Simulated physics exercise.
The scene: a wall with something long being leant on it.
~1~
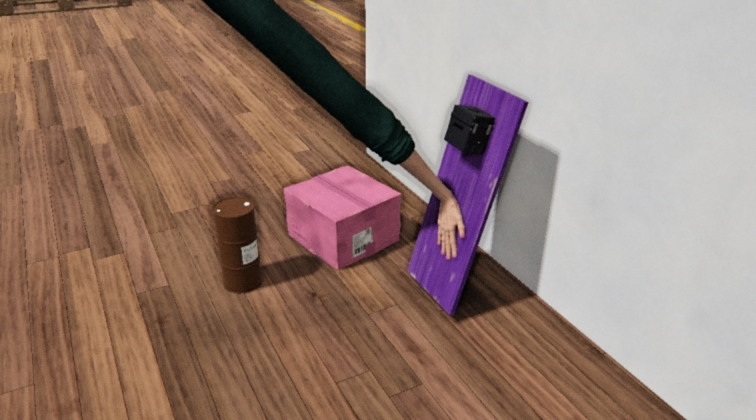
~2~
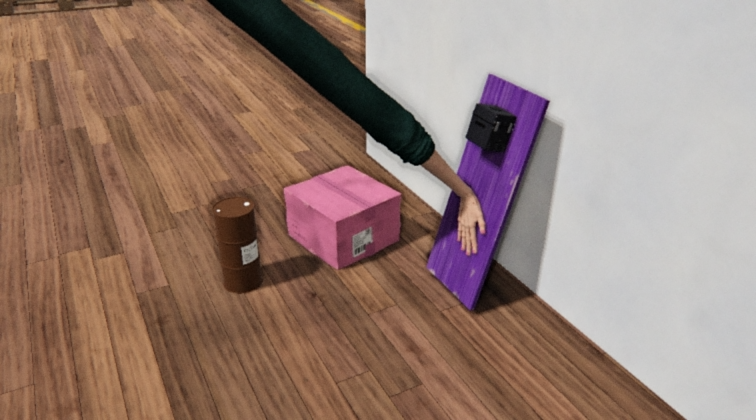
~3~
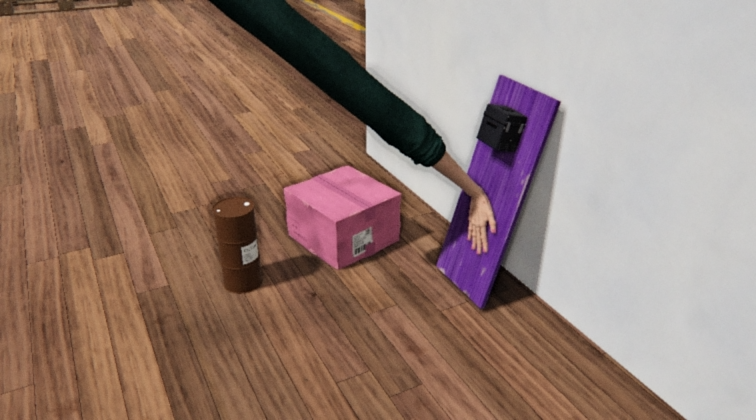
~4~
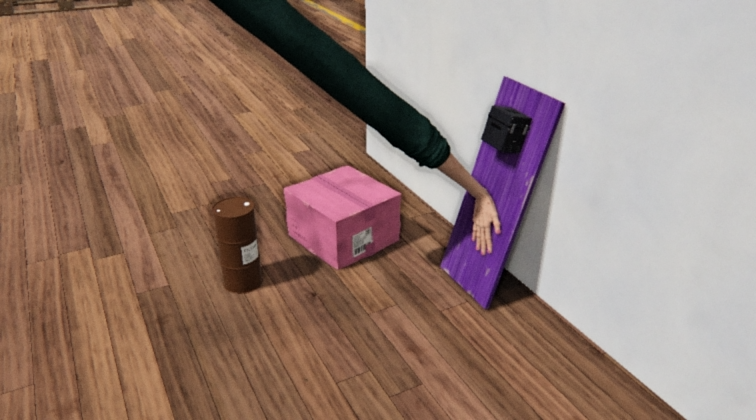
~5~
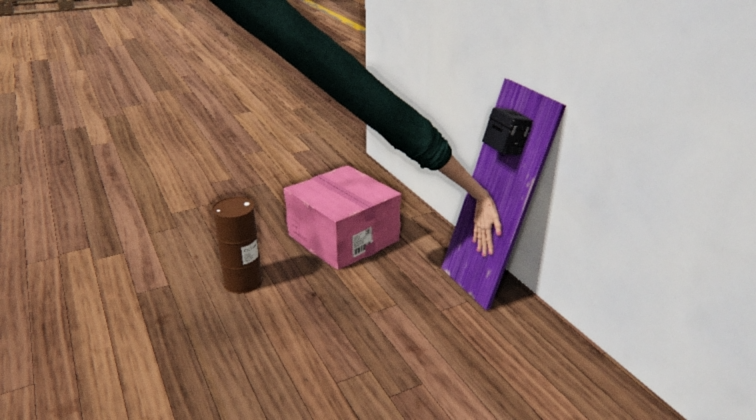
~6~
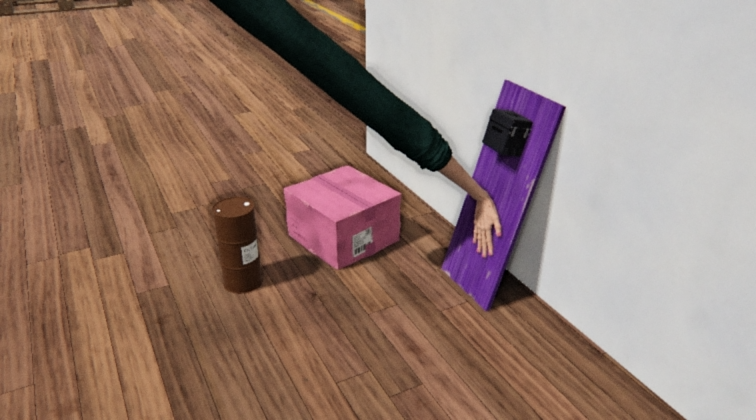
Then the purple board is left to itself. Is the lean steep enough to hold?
In the end the board remains leaning.
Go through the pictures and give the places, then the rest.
Not yet at the wall; purple board (461, 197); brown canister (238, 246), in the first picture.
Not yet at the wall; purple board (481, 194); brown canister (238, 246), in the second picture.
Not yet at the wall; purple board (492, 193); brown canister (238, 246), in the third picture.
Not yet at the wall; purple board (496, 194); brown canister (238, 246), in the fourth picture.
Propped up under the hand; purple board (497, 196); brown canister (238, 246), in the fifth picture.
Propped up under the hand; purple board (497, 197); brown canister (238, 246), in the sixth picture.
Then, 0.20 s later than the last frame, all is still.
Then, 0.50 s later than the last frame, purple board resting near (497, 197).
When it is over, all 3 as before. End places, in pixels of the last picture, purple board near (497, 197). The board stays up.
